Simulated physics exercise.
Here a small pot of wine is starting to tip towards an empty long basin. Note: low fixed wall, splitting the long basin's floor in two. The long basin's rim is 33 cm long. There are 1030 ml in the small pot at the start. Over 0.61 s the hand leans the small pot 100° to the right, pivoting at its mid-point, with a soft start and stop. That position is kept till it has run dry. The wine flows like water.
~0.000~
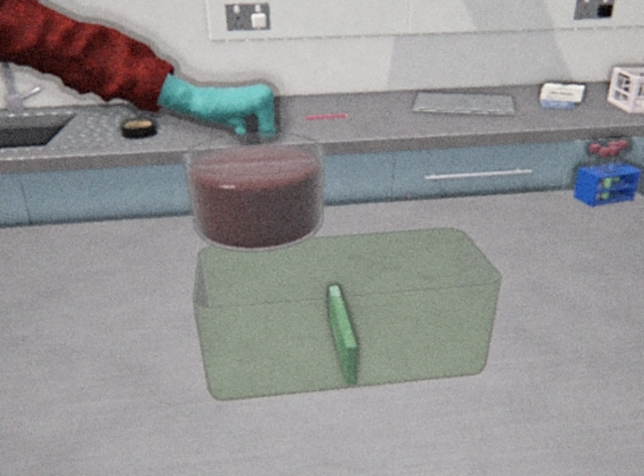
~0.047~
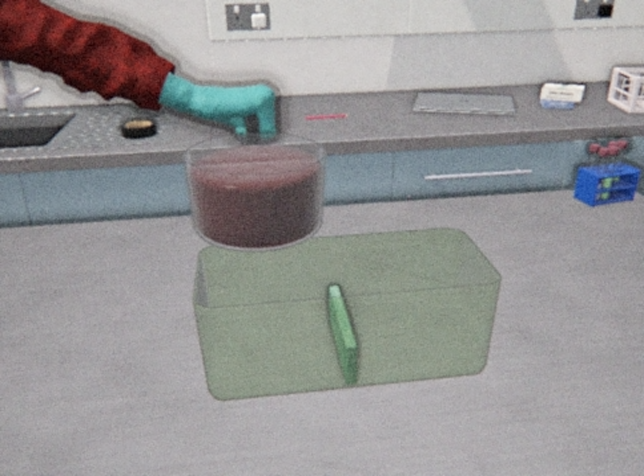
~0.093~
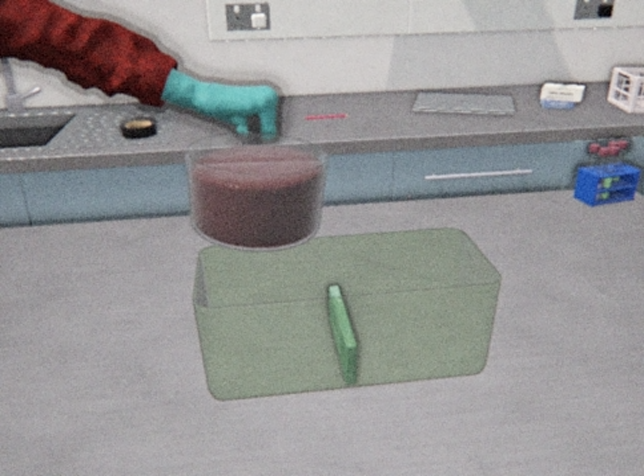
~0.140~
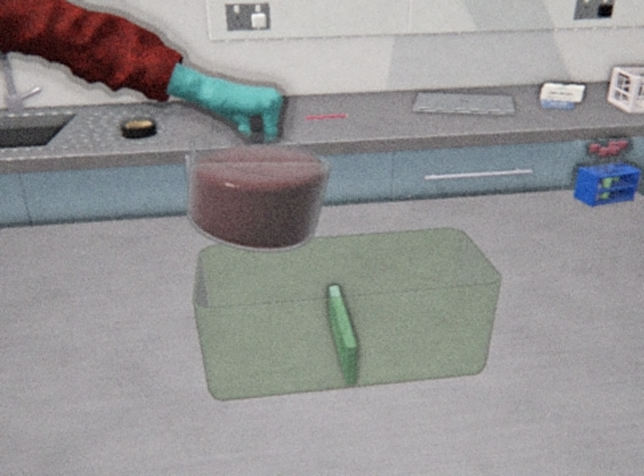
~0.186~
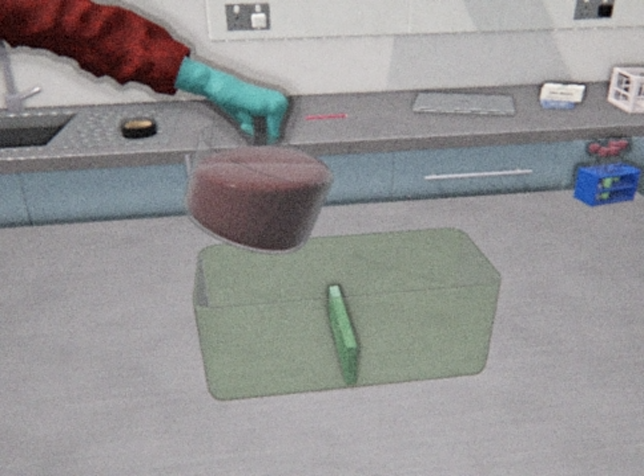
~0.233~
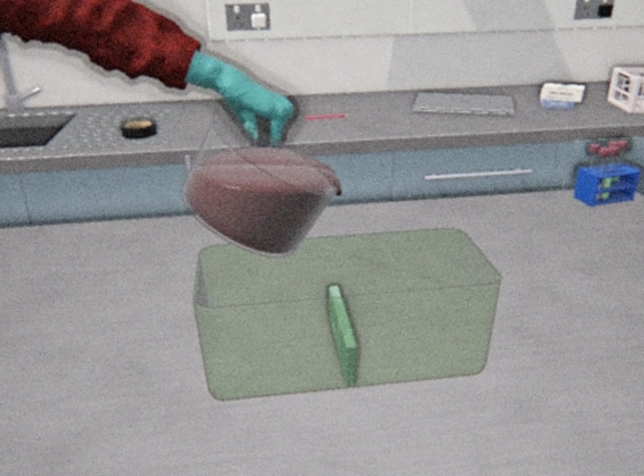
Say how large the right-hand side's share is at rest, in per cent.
Its share is roughly 80 per cent.
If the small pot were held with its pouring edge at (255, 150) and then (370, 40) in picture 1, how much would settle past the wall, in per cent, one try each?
In order, 15 and 85 per cent.
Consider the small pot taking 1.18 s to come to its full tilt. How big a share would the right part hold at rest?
In that case, roughly 85 per cent.
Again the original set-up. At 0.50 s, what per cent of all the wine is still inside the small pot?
I'd put it near 36 percent.
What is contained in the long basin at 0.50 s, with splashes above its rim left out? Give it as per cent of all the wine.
The basin holds roughly 38 in a hundred parts at that moment.
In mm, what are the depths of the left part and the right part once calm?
Some 10 mm on the left and some 38 mm on the right.
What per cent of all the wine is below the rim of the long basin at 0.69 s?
About 86 %.
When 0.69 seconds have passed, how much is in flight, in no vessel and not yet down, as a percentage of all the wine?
Roughly 5 %.
By 0.50 s the tilt is 92° and 36 per cent is still to pour, 0 is left of the wall and 37 right of it.
By 0.69 s the tilt is 100° and 9 per cent is still to pour, 12 is left of the wall and 74 right of it.
By 0.89 s the tilt is 100° and 2 per cent is still to pour, 17 is left of the wall and 79 right of it.
By 1.11 s the tilt is 100° and 0 per cent is still to pour, 19 is left of the wall and 79 right of it.
At rest 20 per cent lies left of the wall, 80 right of it and 0 outside.
